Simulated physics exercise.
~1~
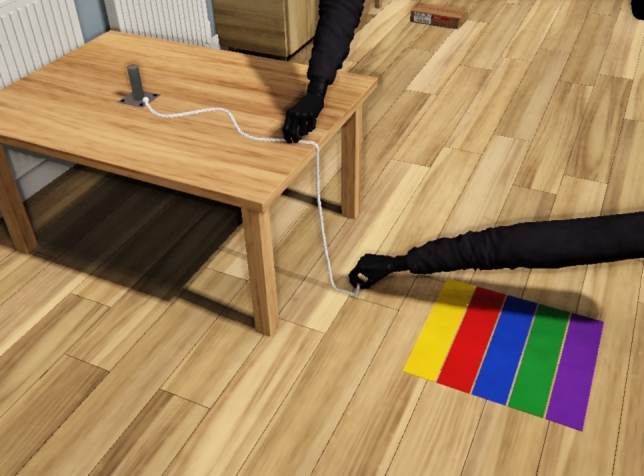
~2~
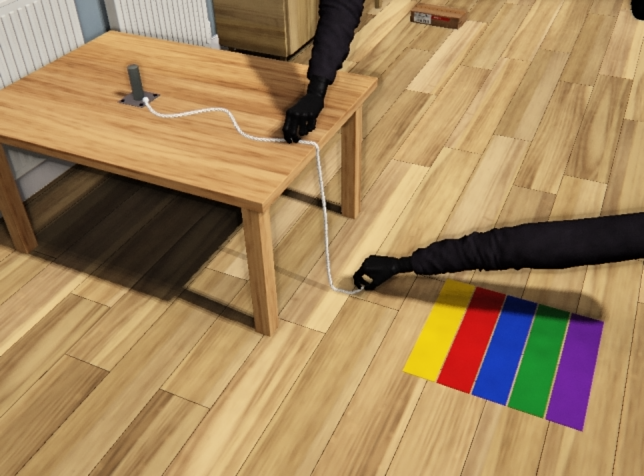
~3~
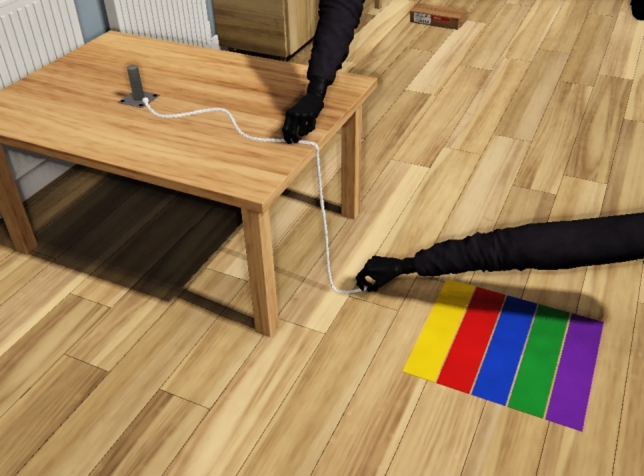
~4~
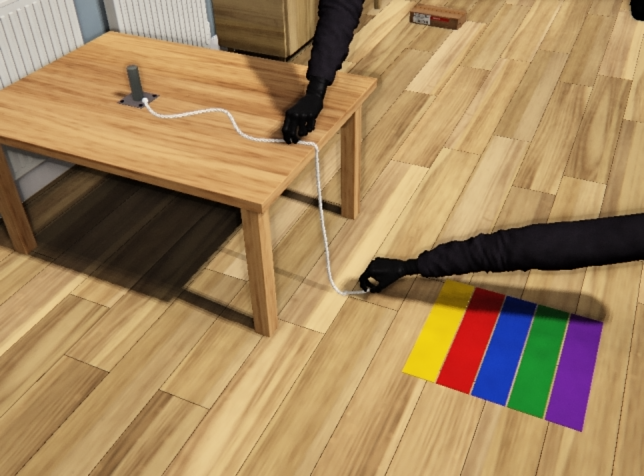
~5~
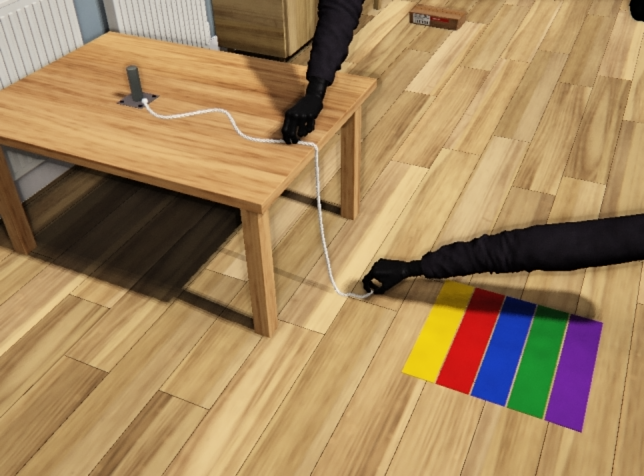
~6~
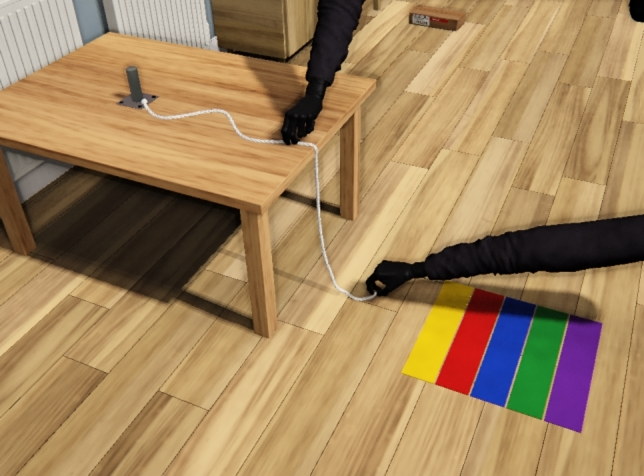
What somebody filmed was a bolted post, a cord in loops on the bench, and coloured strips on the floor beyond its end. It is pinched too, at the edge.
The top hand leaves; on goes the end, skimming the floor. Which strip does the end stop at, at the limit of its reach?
It stops at the blue strip.
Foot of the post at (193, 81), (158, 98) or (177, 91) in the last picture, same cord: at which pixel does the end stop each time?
Respectively (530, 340), (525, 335) and (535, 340).
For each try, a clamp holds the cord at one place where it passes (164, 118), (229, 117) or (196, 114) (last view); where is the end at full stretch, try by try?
Roughly (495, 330), (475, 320) and (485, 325).
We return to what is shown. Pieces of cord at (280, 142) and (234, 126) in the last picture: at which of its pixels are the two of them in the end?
I'd say about (317, 149) for one and about (260, 130) for the other.
Soon after, end near (447, 314); over yellow.
After that, end near (484, 325); over red.
At the stop, end near (505, 332); over blue. The blue one.
